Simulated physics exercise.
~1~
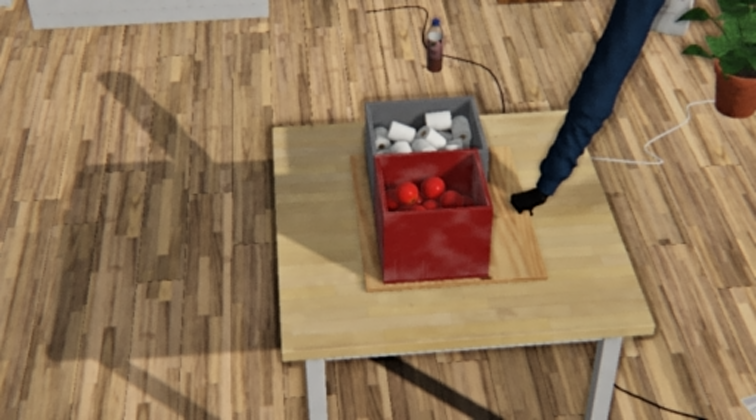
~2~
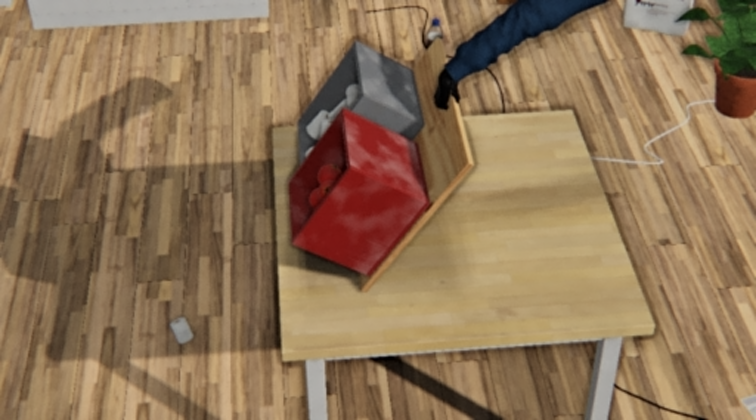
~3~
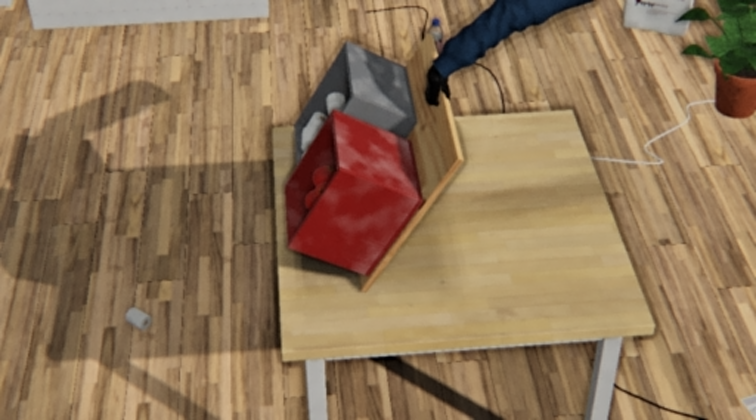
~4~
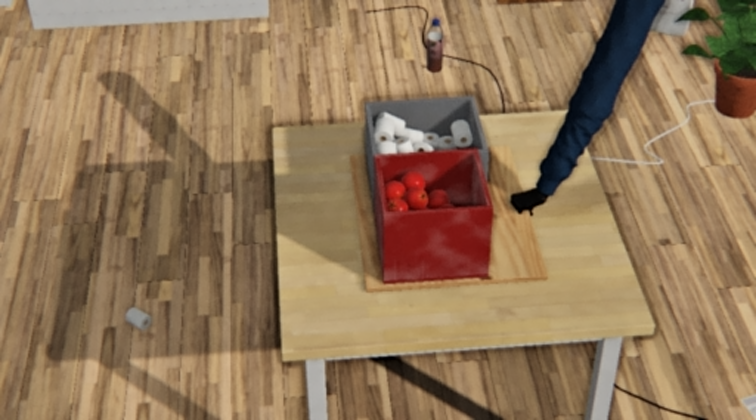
At the start, a red tote of tomatoes and a grey tote of white paper rolls sit on a plywood board on a wooden table, with a dark-sleeved arm reaching to the board's right edge. The arm raises that edge, tipping the board and both totes steeply to the left. One paper roll ends up on the floor left of the table. The board tilts slightly further while the roll shifts a little farther left. Finally, the board is flat again, the remaining contents are still in their totes, and the single roll lies on the floor.
